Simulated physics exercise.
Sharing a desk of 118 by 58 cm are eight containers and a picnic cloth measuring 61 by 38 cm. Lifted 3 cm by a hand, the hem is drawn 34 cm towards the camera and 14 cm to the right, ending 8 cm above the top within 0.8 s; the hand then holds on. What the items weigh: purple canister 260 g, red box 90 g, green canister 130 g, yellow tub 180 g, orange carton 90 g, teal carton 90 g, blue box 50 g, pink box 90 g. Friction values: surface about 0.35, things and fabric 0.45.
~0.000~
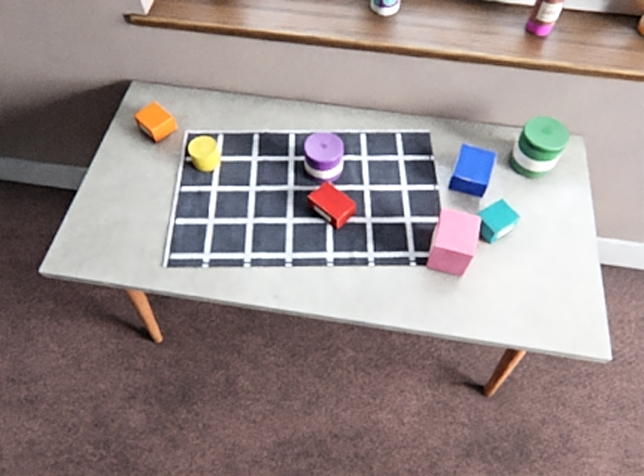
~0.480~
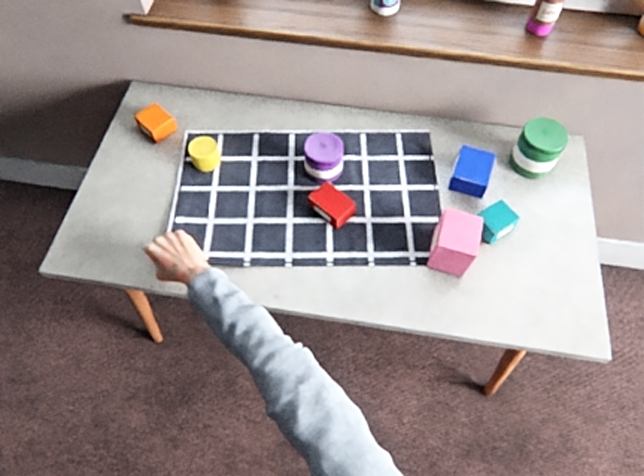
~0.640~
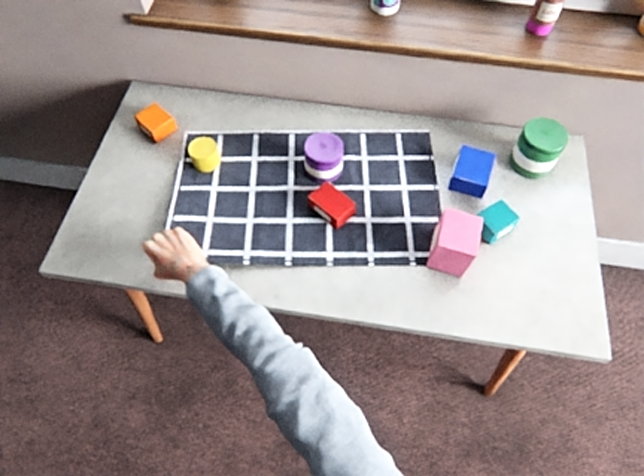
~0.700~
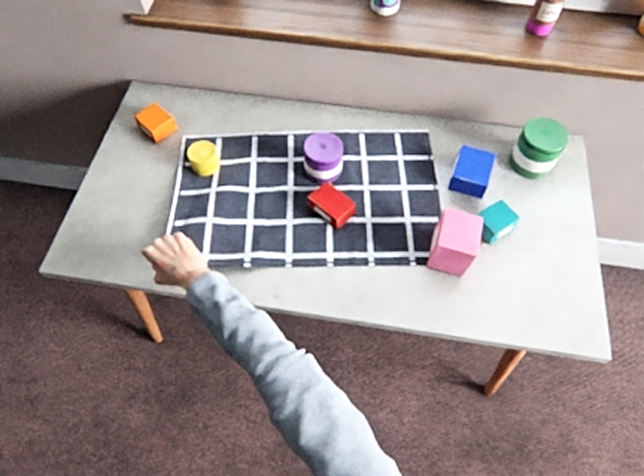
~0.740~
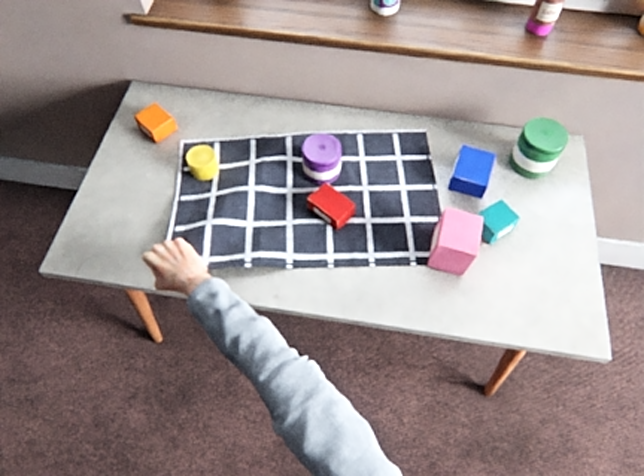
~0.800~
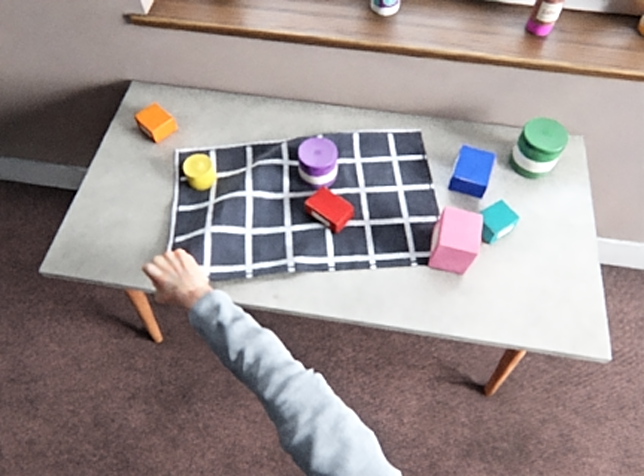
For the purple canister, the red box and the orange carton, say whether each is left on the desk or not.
In the end purple canister: Still there; red box: Still there; orange carton: Still there.
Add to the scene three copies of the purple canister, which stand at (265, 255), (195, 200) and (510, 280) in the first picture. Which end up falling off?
Going through the three spots as listed: Ends up off the top, ends up off the top and holds its spot.
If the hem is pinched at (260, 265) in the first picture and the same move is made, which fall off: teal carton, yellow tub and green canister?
Log - teal carton: Still on top; yellow tub: Off the top; green canister: Still on top.
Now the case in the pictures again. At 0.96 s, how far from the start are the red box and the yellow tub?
Red box 6 cm, yellow tub 15 cm.
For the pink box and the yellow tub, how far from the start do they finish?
The pink box moves roughly 6 cm and the yellow tub ends up off the top.
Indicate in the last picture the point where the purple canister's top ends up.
Somewhere around (258, 243) is where it ends up.
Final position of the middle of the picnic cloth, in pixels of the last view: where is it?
The middle ends up near pixel (265, 290).
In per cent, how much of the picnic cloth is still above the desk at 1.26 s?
Near 65 in a hundred.
At 1.0 s, 95 % of the picnic cloth is still over the top; purple canister 9 cm off its start, red box 6 cm off its start, yellow tub 16 cm off its start.
At 1.1 s, 85 % of the picnic cloth is still over the top; purple canister 16 cm off its start, red box 12 cm off its start, yellow tub 27 cm off its start.
At 1.3 s, 65 % of the picnic cloth is still over the top; purple canister 25 cm off its start at (265, 230), red box 19 cm off its start at (303, 273), yellow tub 38 cm off its start at (152, 295).
At 1.4 s, 60 % of the picnic cloth is still over the top; purple canister 28 cm off its start, red box 21 cm off its start, yellow tub over the edge.
At 3.0 s, 55 % of the picnic cloth is still over the top; purple canister 28 cm off its start at (258, 243), red box 21 cm off its start at (299, 284), orange carton 0 cm off its start at (154, 117), yellow tub over the edge.
